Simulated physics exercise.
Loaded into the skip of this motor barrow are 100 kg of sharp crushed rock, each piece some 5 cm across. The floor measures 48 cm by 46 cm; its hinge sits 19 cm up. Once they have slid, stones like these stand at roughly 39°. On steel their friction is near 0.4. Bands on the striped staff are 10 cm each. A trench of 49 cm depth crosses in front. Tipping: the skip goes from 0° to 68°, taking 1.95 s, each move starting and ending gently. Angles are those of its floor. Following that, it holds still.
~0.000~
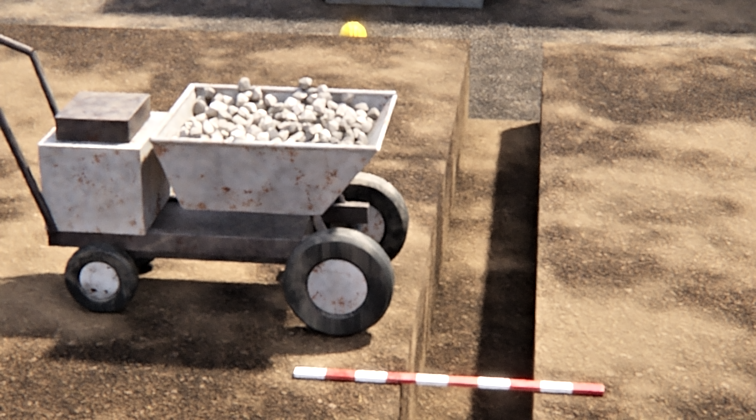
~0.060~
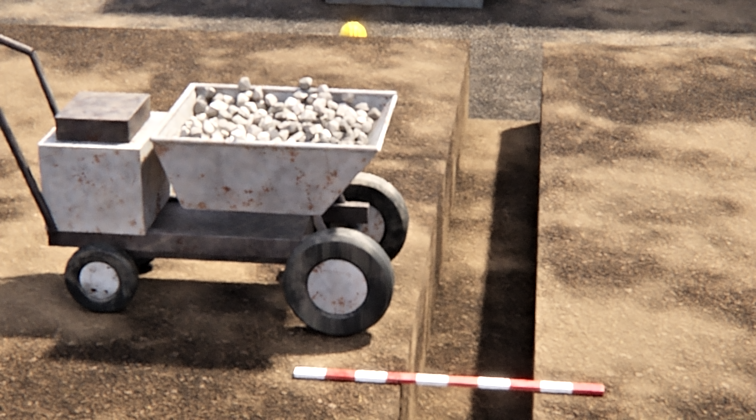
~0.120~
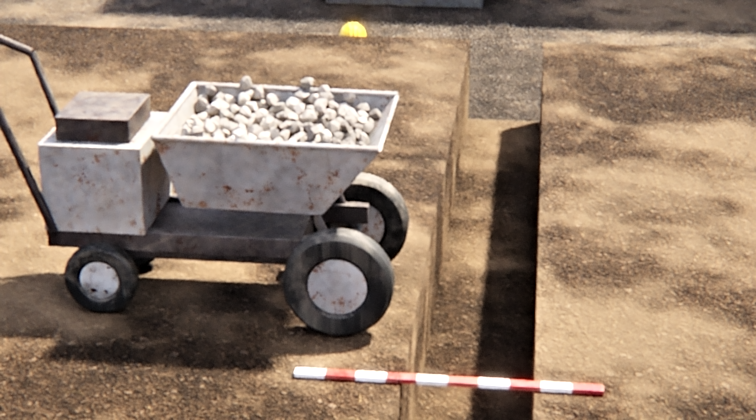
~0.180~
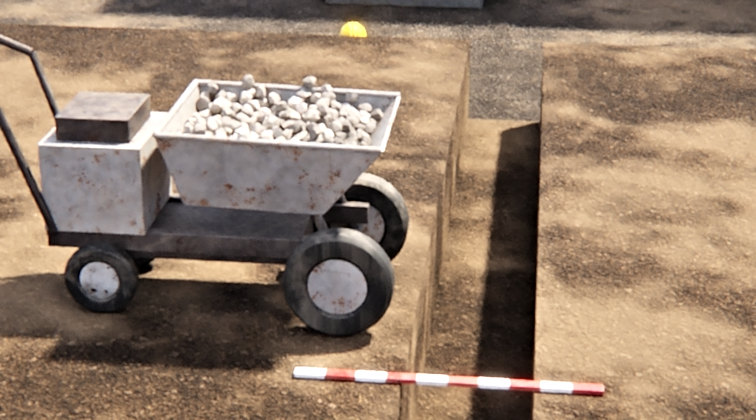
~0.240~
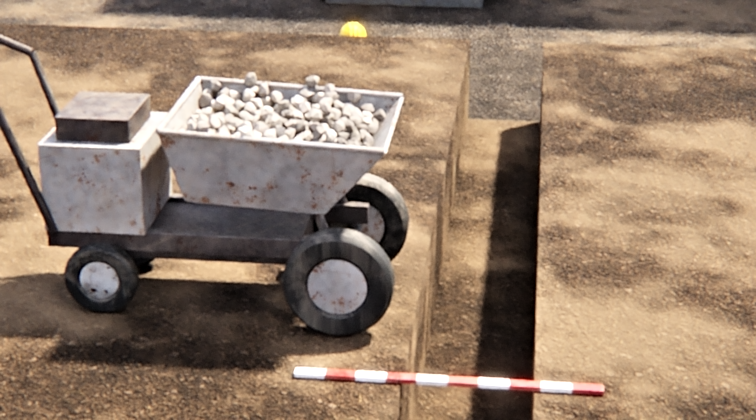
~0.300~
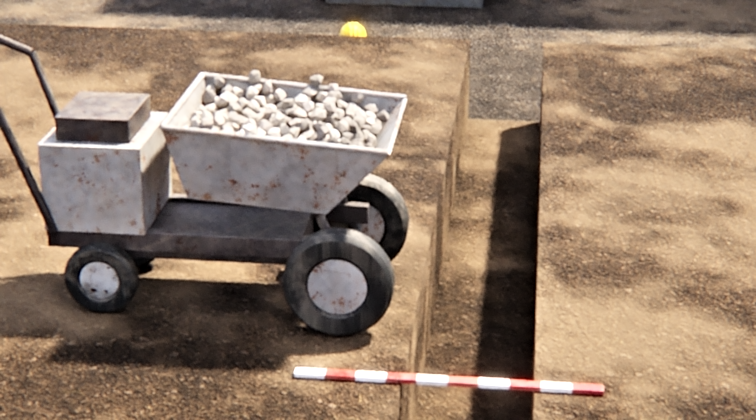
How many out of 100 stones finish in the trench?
About 54 of them.
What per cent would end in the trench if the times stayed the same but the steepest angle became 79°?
I'd expect around 70 in a hundred.
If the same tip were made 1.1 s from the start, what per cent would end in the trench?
Roughly 50 per cent.
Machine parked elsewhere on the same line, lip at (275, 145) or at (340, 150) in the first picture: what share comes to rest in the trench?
Near 80 then near 70 percent.
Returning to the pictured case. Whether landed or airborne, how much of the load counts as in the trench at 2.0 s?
About 15%.
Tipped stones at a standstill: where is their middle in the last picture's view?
Roughly at pixel (513, 406).
After 1.5 s the floor is at 57°; 100 % in the skip; the foremost stones are at (483, 199).
After 2.0 s the floor is at 68°; 71 % in the skip, 17 % in the trench, 12 % past the trench; the foremost stones are at (596, 305).
After 2.4 s the floor is at 68°; 48 % in the skip, 28 % in the trench, 25 % past the trench; the foremost stones are at (662, 308).
After 4.3 s the floor is at 68°; 22 % in the skip, 54 % in the trench, 23 % past the trench; the foremost stones are at (677, 314).
